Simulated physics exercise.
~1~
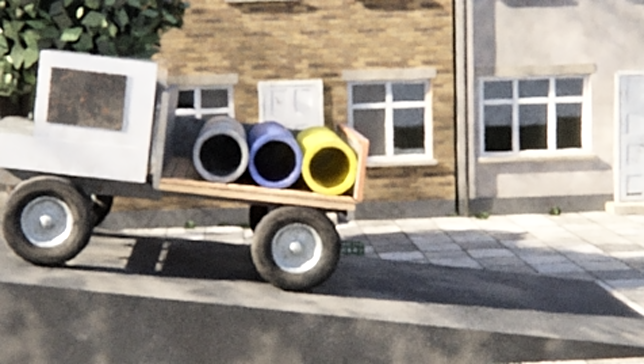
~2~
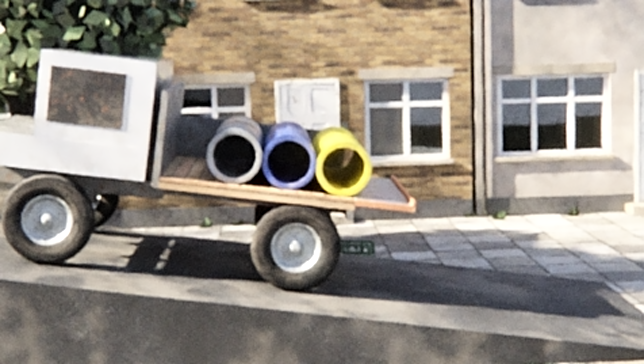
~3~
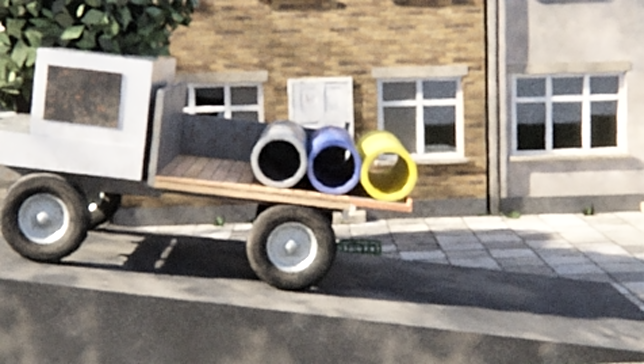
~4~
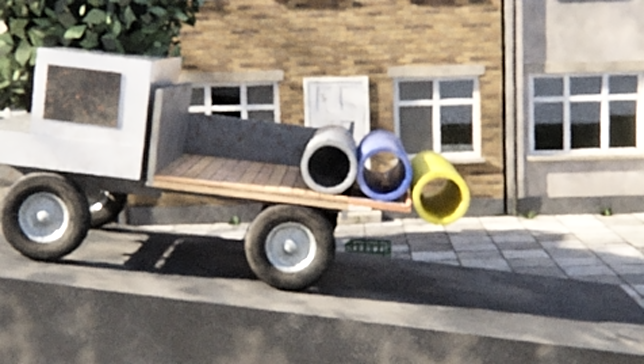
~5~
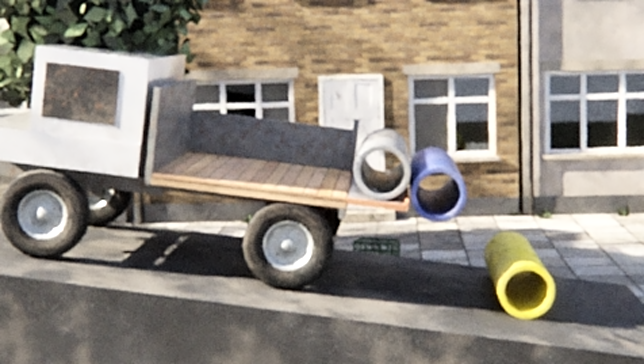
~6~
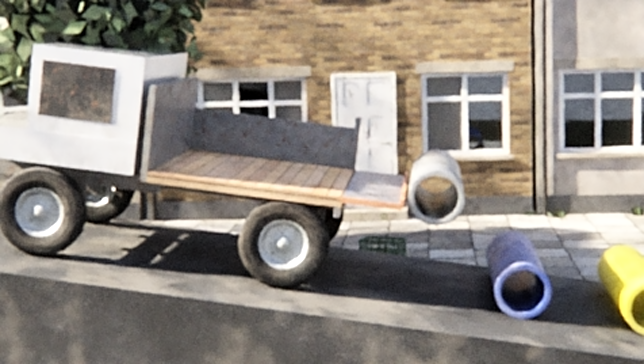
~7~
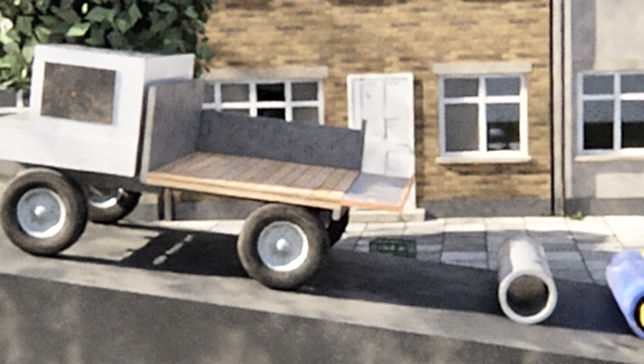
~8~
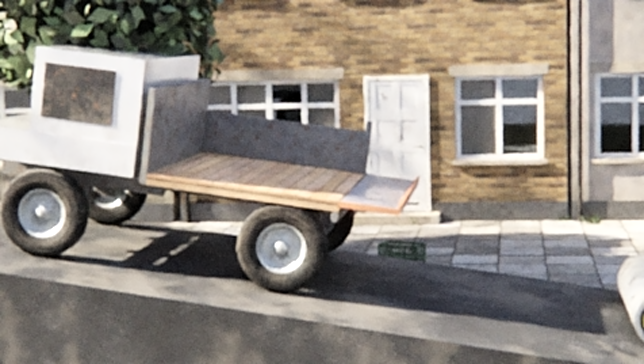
A pick-up stood on a sloping street as its tailgate swung down, and the yellow, blue and grey pipes rolled right along the bed, dropped off the back one after another and rolled away down the road, leaving the bed empty.
